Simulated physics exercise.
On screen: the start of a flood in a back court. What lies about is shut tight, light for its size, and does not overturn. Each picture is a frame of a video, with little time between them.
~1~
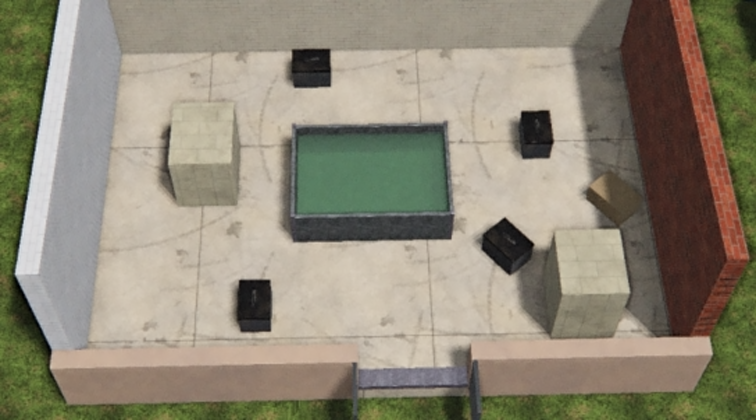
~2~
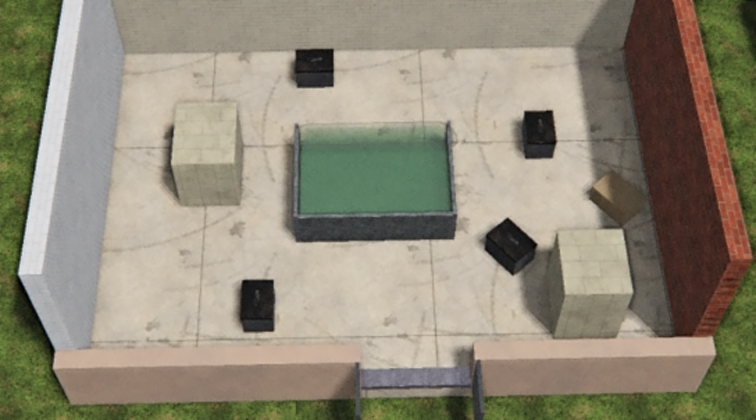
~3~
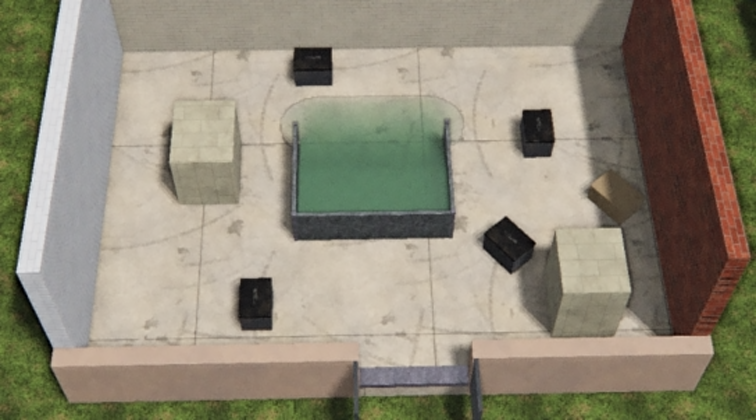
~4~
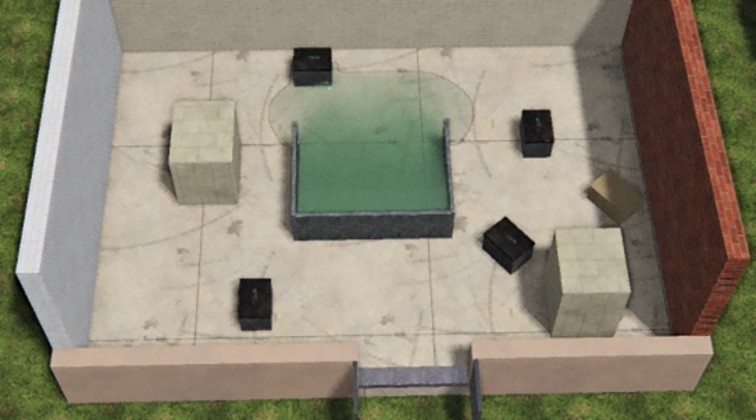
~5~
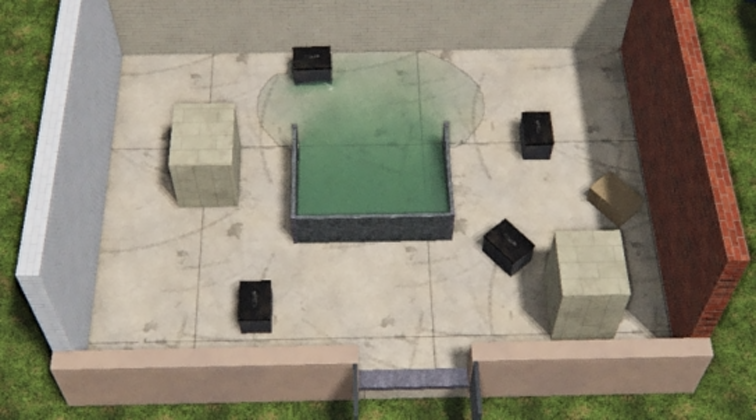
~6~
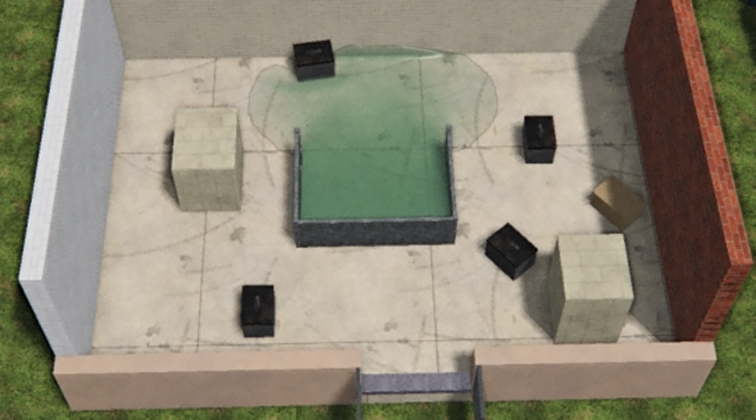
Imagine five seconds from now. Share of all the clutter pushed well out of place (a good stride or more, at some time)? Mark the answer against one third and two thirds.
One to two thirds of them.
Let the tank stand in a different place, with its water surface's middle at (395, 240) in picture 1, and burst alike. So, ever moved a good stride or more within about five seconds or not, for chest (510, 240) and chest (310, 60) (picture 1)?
Result, in listed order - stopped sooner; reached that distance.
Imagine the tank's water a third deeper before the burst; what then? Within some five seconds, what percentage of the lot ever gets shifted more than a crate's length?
About 60 %.
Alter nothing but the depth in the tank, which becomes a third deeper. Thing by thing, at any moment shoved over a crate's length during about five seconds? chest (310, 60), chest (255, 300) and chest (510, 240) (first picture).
Answers, in the order asked: Went past the threshold, stayed within the threshold, stayed within the threshold.
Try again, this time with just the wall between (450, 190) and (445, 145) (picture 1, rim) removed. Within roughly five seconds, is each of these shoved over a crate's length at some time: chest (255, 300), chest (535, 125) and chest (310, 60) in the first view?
The first: Never got that far; the second: Got that far; the third: Never got that far.
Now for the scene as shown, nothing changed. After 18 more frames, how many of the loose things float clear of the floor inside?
It adds up to 1.
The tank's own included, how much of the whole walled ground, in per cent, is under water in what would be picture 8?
About 25 percent.
A moment on, 0 of 5 are well off their spots; 1 afloat.
Next, 1 of 5 are well off their spots; 1 afloat.
Later, 1 of 5 are well off their spots; 1 afloat.
In the end, 2 of 5 are well off their spots, and 2 have been at some point; 0 afloat.
